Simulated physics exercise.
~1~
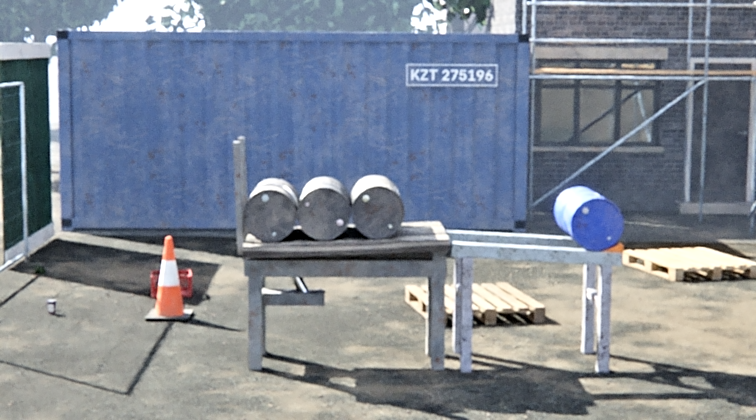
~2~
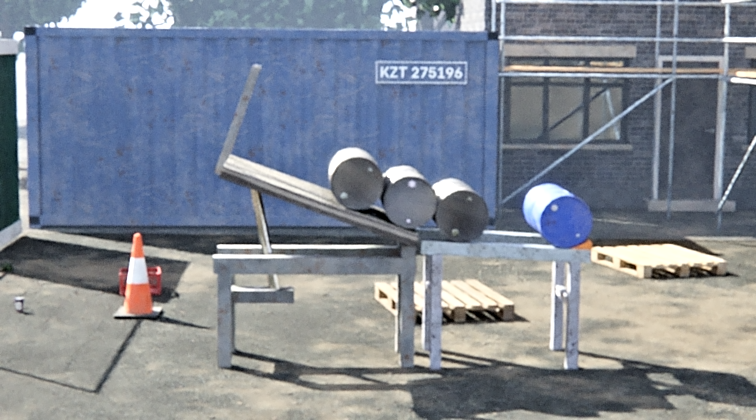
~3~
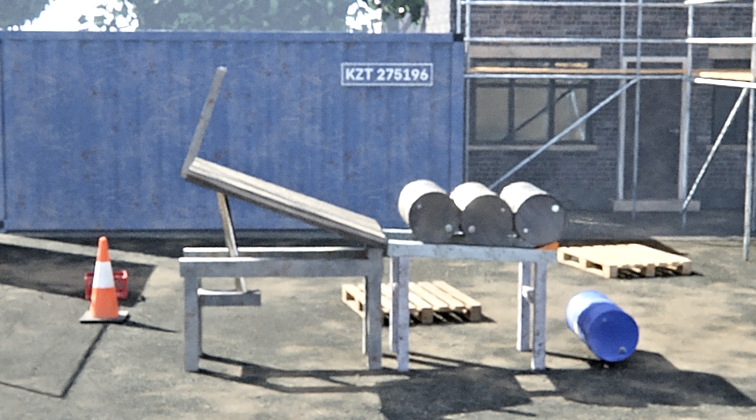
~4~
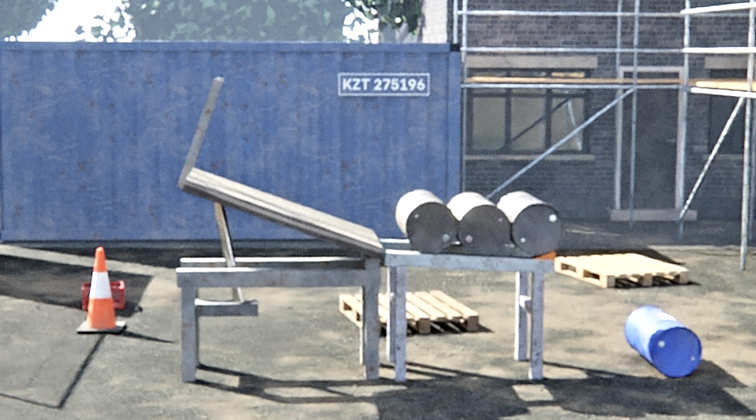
Three grey drums roll down a tilting deck, and a blue drum drops to the ground.
